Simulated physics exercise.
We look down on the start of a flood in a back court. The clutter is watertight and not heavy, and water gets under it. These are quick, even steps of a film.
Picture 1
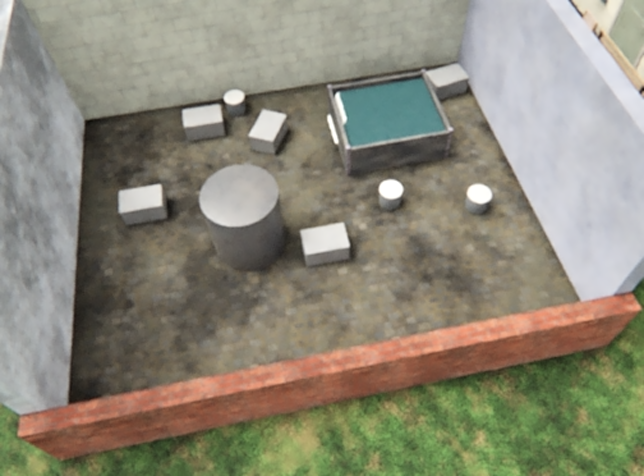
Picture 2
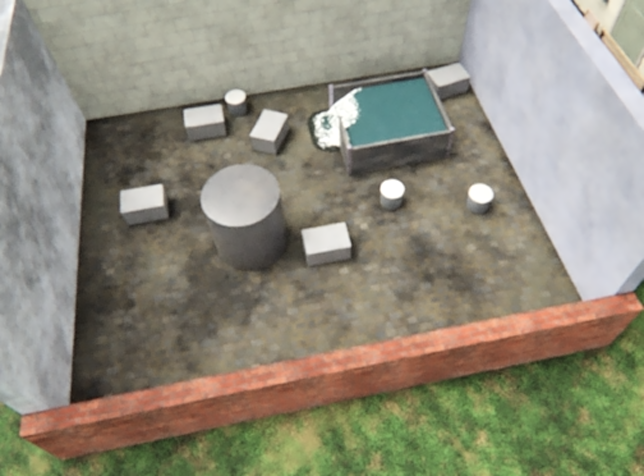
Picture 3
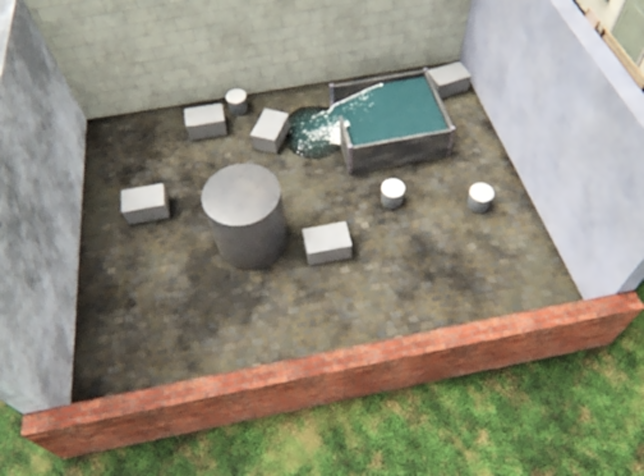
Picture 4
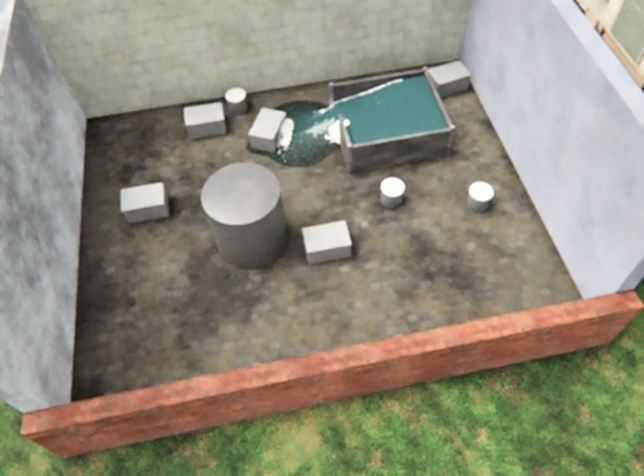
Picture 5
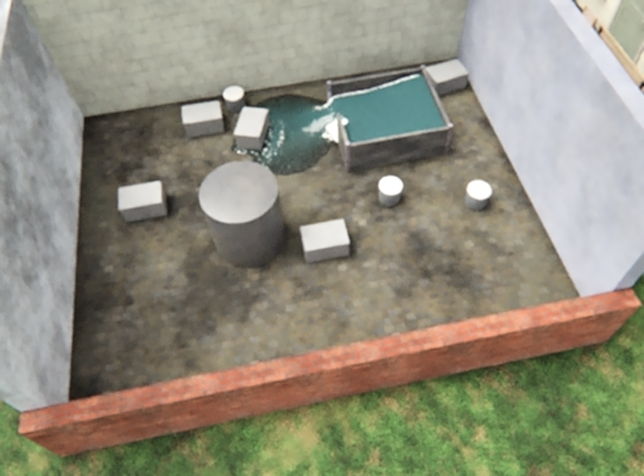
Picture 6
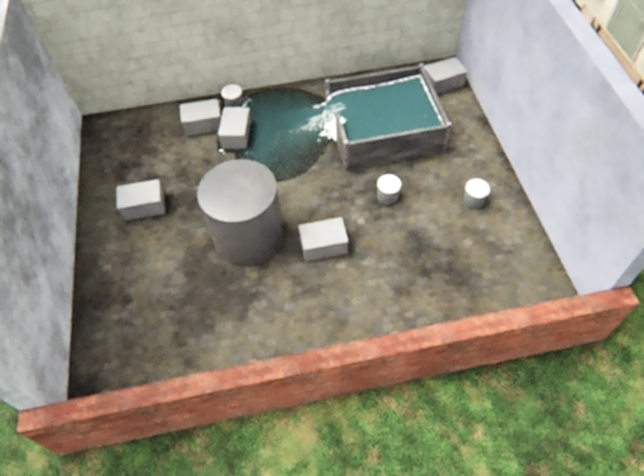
Water pours from the left side of a teal-filled tank in a walled yard and spreads leftward across the ground, pushing a nearby pale block left toward another block and a small cylinder by the back wall.
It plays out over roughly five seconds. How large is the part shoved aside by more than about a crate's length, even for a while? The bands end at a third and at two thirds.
It is between one and two thirds.
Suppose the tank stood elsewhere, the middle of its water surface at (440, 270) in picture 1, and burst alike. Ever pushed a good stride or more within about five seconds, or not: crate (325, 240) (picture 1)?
Verdict: Shifted that much.
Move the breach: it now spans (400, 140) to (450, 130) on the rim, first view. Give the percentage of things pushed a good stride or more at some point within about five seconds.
About 10 per cent.
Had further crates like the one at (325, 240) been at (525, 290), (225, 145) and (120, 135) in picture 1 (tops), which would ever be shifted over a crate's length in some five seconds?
As listed: Under that, yes, moved that far.
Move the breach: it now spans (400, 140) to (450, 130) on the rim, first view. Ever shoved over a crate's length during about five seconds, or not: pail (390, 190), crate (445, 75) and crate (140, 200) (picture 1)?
One after the other: Under that, not that far, never so far.
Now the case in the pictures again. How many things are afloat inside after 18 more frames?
That makes 3.
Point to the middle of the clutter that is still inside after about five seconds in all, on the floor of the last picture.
Around (279, 207).
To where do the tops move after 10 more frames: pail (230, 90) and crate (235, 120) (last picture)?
At about (92, 111) and (139, 141).
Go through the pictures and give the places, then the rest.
In the first frame, a crate at (268, 125) rests on the ground; a pail at (234, 97) rests on the ground; 0 of 8 have shifted.
In the second frame, a crate at (269, 125) rests on the ground; a pail at (235, 97) rests on the ground; 0 of 8 have shifted.
In the third frame, a crate at (270, 124), on the bottom; a pail at (236, 96), on the bottom; 0 of 8 have shifted.
In the fourth frame, a crate at (267, 123), on the bottom, close to its start; a pail at (235, 95), on the bottom; 0 of 8 have shifted.
In the fifth frame, a crate at (251, 122), on the bottom, close to its start; a pail at (233, 93), on the bottom; 1 of 8 have shifted.
In the sixth frame, a crate at (234, 121), on the bottom, a stride from its start; a pail at (231, 91), on the bottom; 1 of 8 have shifted.
A moment on, 1 of 8 are well off their spots; 0 afloat.
Next, 3 of 8 are well off their spots; 0 afloat.
Later, 4 of 8 are well off their spots; 3 afloat.
In the end, 4 of 8 are well off their spots, and 4 have been at some point; 4 afloat.
